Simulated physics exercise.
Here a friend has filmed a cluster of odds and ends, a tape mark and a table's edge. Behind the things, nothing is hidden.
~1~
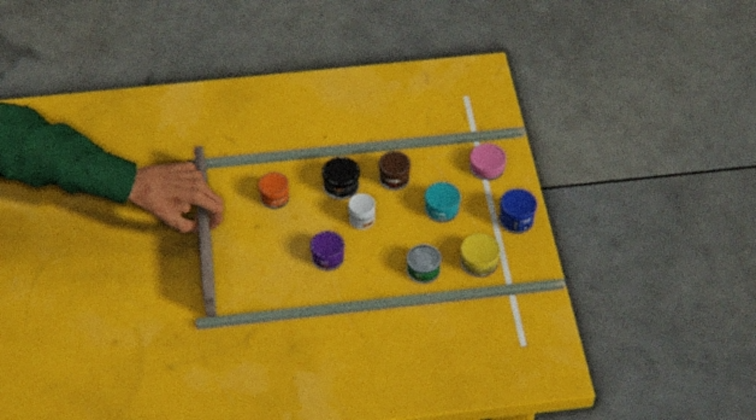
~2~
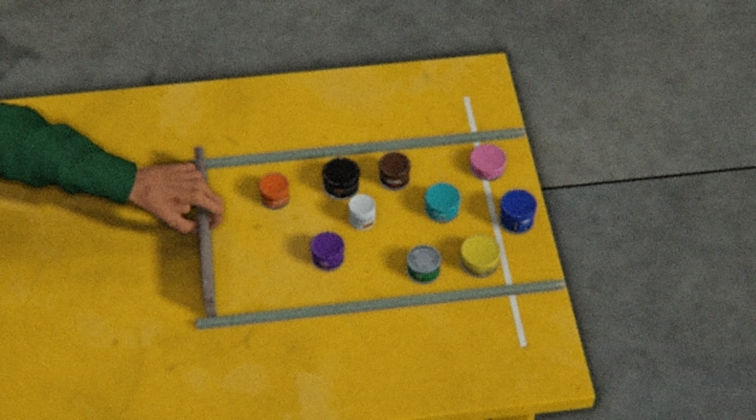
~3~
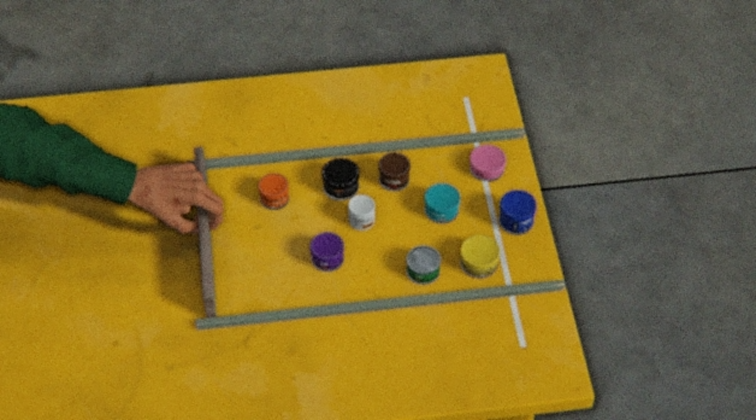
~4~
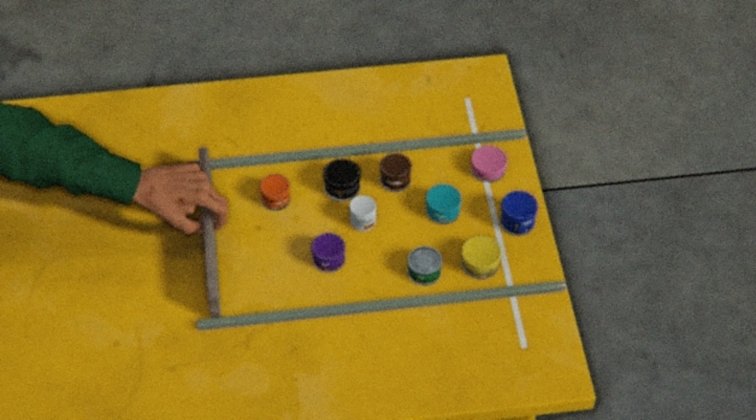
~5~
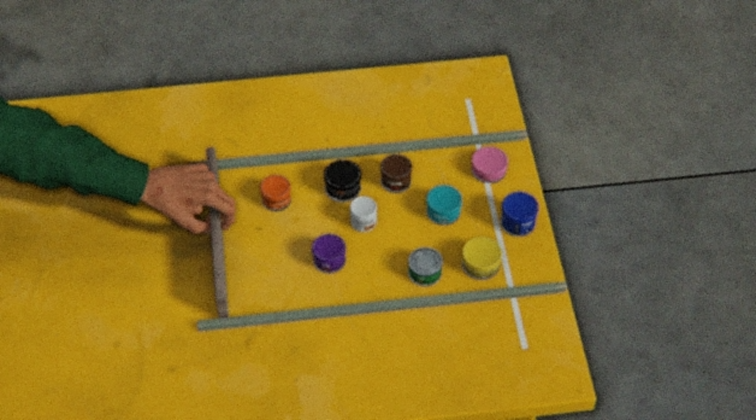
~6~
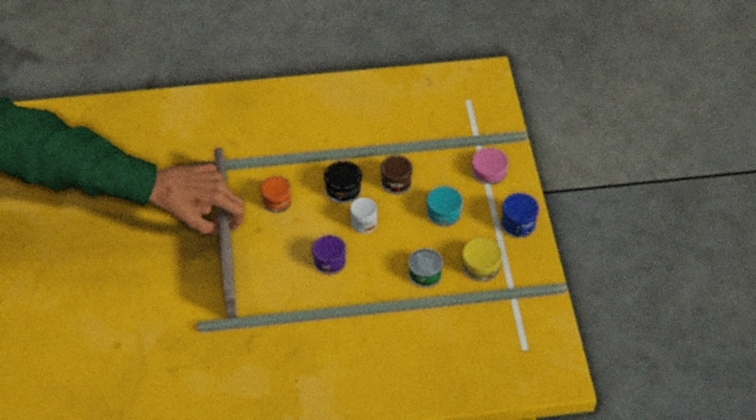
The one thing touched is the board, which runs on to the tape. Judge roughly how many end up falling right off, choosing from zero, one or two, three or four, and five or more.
You'd see one or two of the bits go off the end there.
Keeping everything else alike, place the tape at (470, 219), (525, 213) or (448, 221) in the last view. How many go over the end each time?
You'd get 1, then 5, then 0.
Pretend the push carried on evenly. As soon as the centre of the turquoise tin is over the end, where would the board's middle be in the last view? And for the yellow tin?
Roughly (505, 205); for the second one, roughly (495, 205).
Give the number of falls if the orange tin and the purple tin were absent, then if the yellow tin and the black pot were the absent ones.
First 1, then 0.
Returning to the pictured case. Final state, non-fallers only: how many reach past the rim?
Answer: 4.
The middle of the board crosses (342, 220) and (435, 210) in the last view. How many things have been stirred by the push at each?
At the one place 4, at the other 9.
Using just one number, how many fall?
1.
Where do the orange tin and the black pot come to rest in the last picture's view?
Orange tin: About (502, 177); black pot: About (500, 151).
A little later, none off yet; blue tin at rest near (520, 216); pink tin at rest near (490, 166); yellow tin at rest near (482, 260).
Next, none off yet; blue tin at rest near (520, 216); pink tin shifted about its own width near (520, 168); yellow tin shifted about its own width near (508, 255).
When it is over, the number that fall off is one or two; down, pink tin.
